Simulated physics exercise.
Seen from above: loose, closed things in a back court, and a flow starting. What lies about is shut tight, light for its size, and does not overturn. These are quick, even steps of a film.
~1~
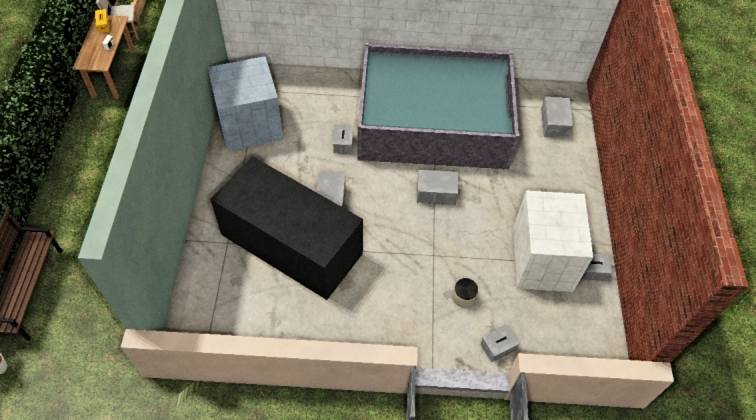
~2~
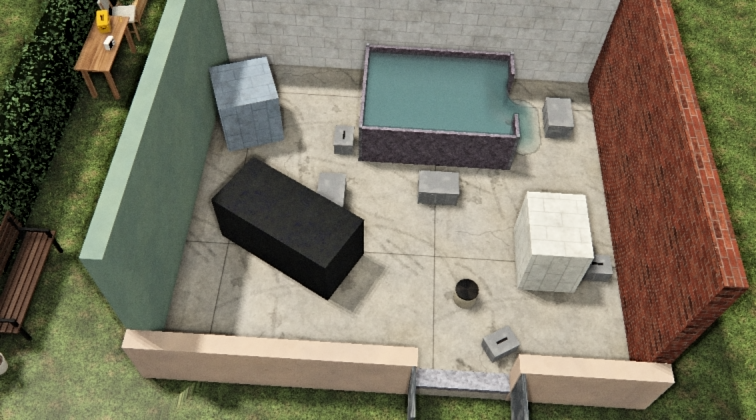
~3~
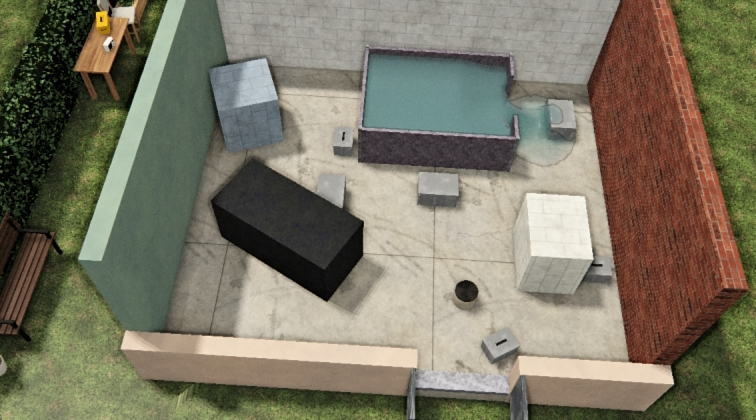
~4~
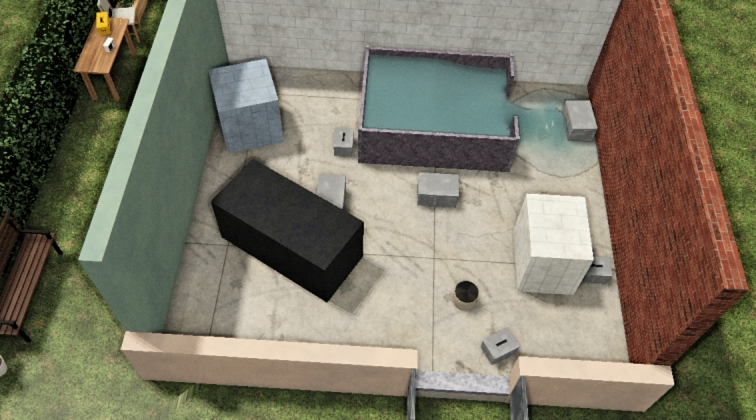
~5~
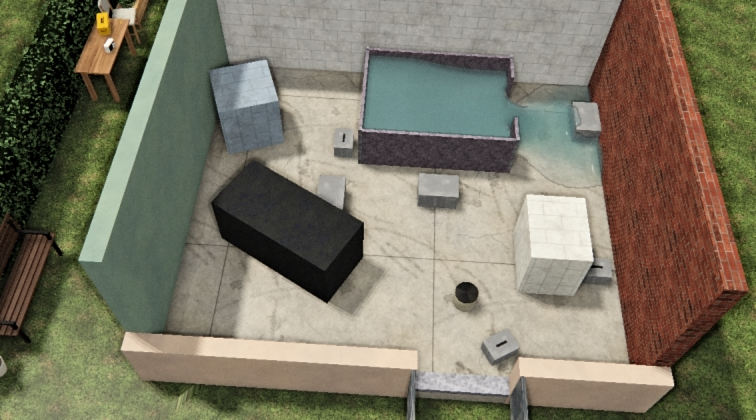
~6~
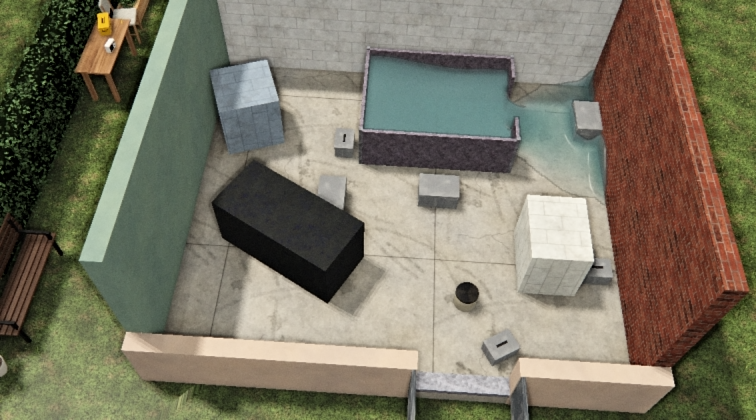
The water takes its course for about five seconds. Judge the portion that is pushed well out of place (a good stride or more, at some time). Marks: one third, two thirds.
Share: Between one and two thirds.
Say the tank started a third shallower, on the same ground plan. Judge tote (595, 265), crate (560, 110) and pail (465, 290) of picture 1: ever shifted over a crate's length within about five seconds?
As listed: Swept aside, shifted that much, under that.
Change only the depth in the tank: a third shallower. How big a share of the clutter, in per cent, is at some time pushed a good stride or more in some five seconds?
I make it 50 per cent.
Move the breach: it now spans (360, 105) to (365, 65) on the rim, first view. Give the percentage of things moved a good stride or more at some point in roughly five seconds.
About 10 per cent.
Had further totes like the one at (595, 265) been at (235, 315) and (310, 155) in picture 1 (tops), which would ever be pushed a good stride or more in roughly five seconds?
One after the other: Short of that, no.
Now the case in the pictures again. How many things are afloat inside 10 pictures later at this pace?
It comes to 2.
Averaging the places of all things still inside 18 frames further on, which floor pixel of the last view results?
At about (438, 232).
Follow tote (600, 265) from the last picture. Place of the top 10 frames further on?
Close to (584, 362).
A moment on, 0 of 8 are well off their spots; 1 afloat.
Next, 2 of 8 are well off their spots; 2 afloat.
Later, 4 of 8 are well off their spots; 2 afloat.
In the end, 5 of 8 are well off their spots, and 5 have been at some point; 1 afloat.
